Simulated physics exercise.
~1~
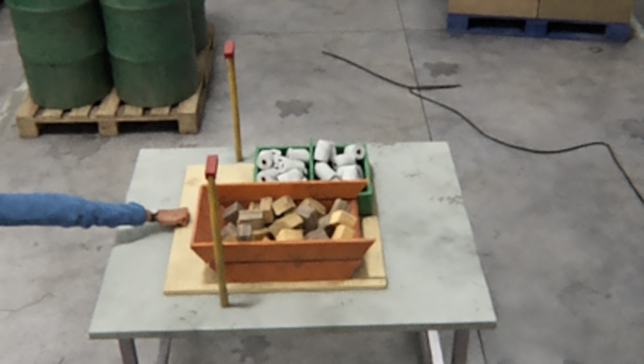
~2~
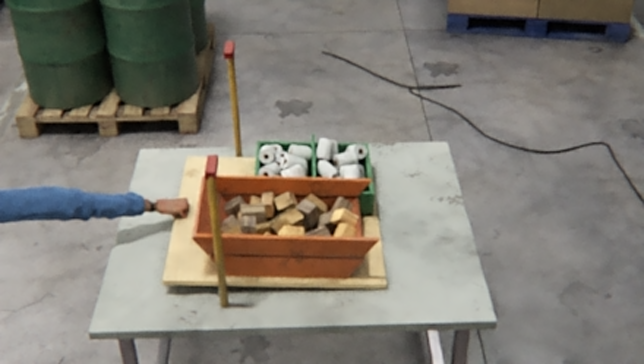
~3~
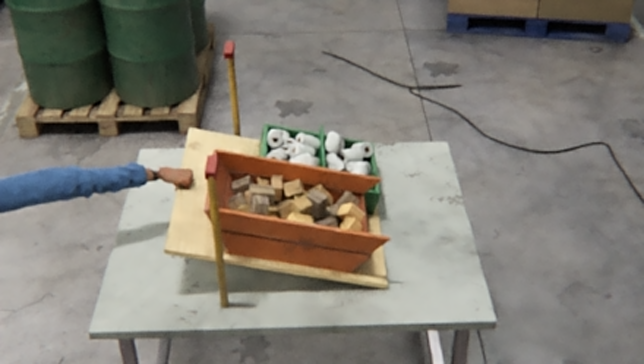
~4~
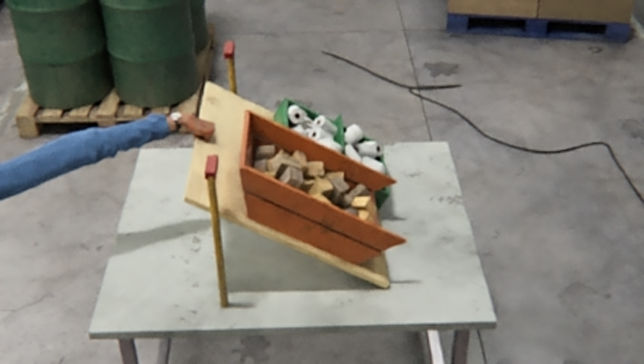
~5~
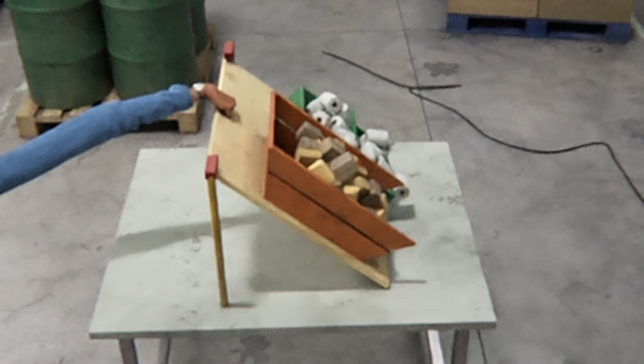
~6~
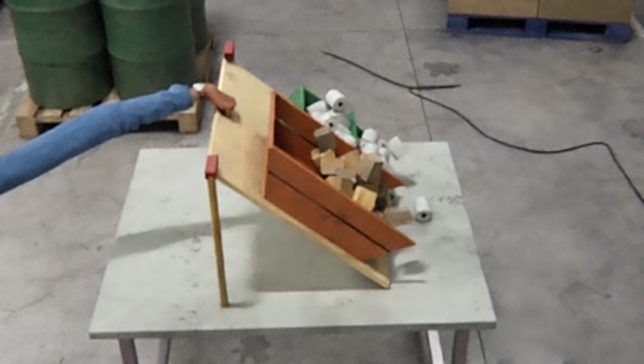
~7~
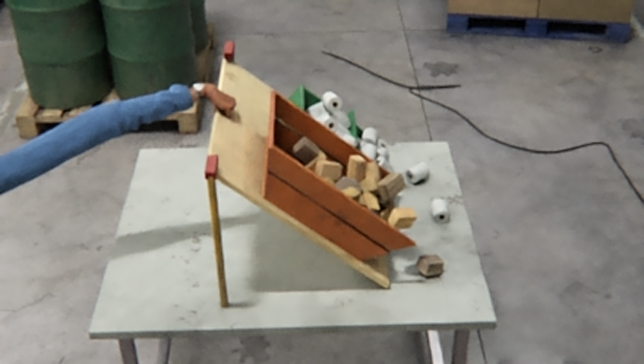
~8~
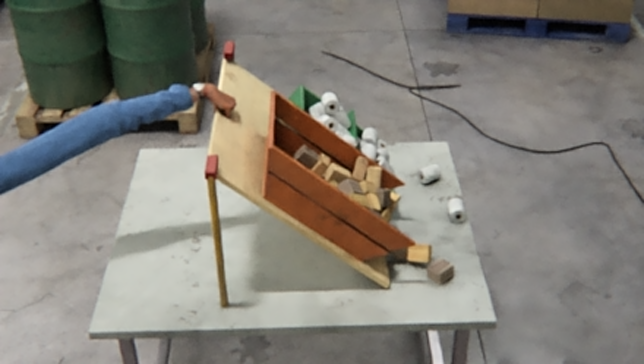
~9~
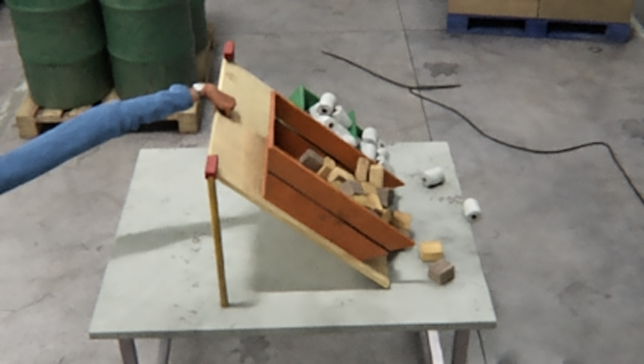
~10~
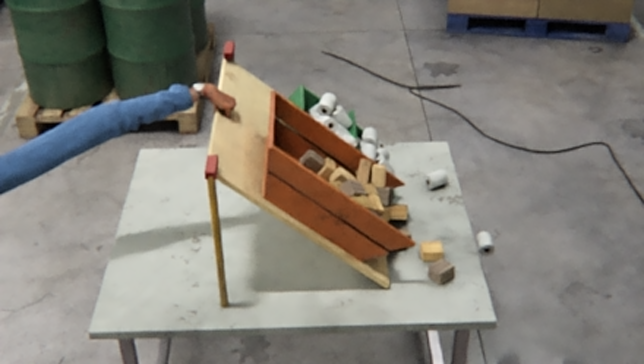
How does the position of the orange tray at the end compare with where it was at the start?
At the start the orange tray sat level, low over the table, but by the end it was higher and further to the right, sloping steeply down towards the right with the raised board.
